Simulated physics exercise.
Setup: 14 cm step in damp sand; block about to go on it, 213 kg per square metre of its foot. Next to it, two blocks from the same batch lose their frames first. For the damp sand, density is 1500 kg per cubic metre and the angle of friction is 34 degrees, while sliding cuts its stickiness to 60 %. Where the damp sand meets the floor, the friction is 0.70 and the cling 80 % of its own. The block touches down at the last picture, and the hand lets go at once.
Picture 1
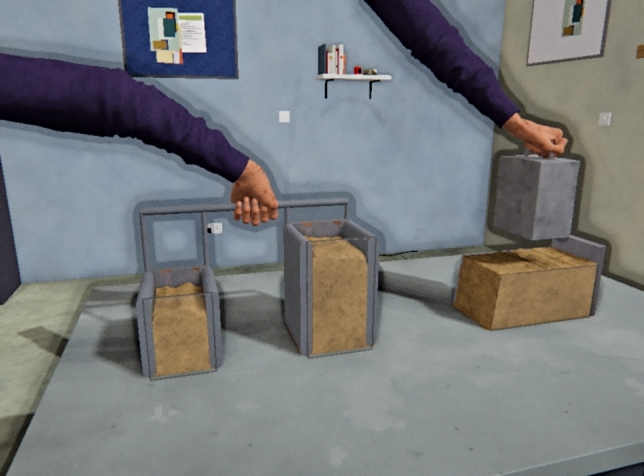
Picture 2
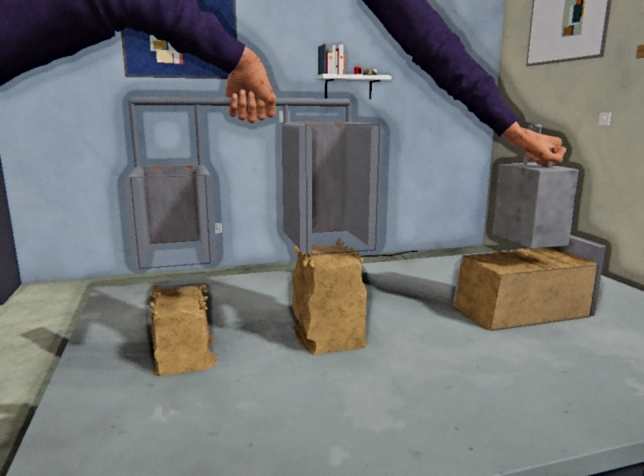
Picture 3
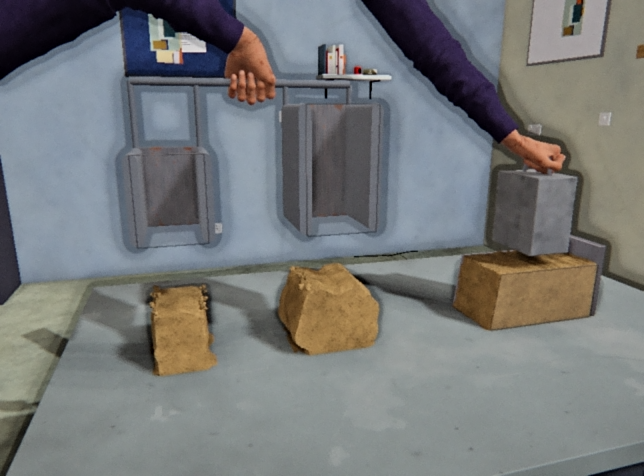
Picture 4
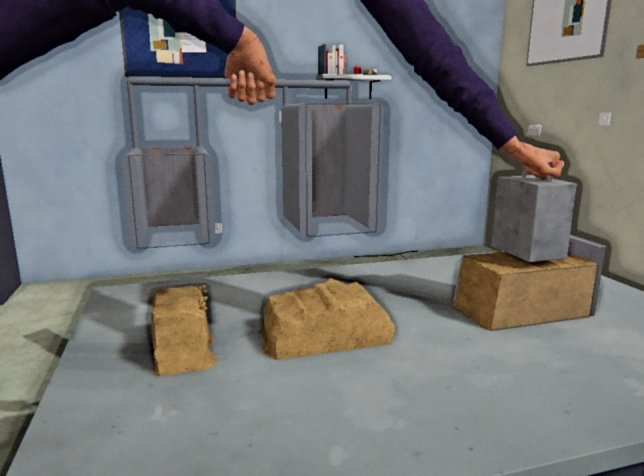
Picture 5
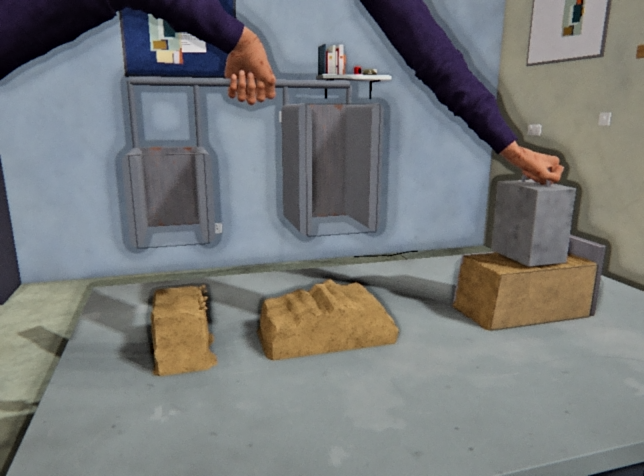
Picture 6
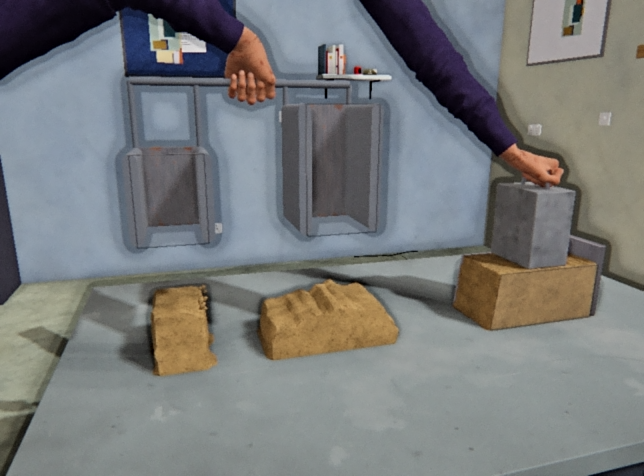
In a room with pale blue walls, two hands work above a grey table, where two blocks of damp sand stand inside open grey casings near a wider sand block. The left hand lifts both casings away, and the middle block slumps into a low, cracked mound while the left one barely changes. Meanwhile, the right hand lowers a grey block onto the wide sand block.
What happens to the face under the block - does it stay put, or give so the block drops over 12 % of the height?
My guess is the block sinks.
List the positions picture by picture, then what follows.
Top of the damp sand at (549, 269); blocks stand 14 cm, 22 cm (left to right), in the first frame.
Top of the damp sand at (549, 269); blocks stand 13 cm, 21 cm (left to right), in the second frame.
Top of the damp sand at (549, 269); blocks stand 13 cm, 16 cm (left to right), in the third frame.
Top of the damp sand at (549, 269); blocks stand 13 cm, 11 cm (left to right), in the fourth frame.
Top of the damp sand at (549, 269); blocks stand 13 cm, 11 cm (left to right), in the fifth frame.
Top of the damp sand at (549, 269); blocks stand 13 cm, 11 cm (left to right), in the sixth frame.
Then, 0.14 s after the last picture, the block is down by 2 % of the bank's height and stands upright.
Then, 0.32 s after the last picture, the block is down by 4 % of the bank's height and leans 3 degrees.
Then, 0.50 s after the last picture, the block is down by 4 % of the bank's height and leans 4 degrees.
Then, 0.67 s after the last picture, the block is down by 4 % of the bank's height and leans 4 degrees.
Then, 1.93 s after the last picture, at the end, the block is down by 21 % of the bank's height and leans 19 degrees.
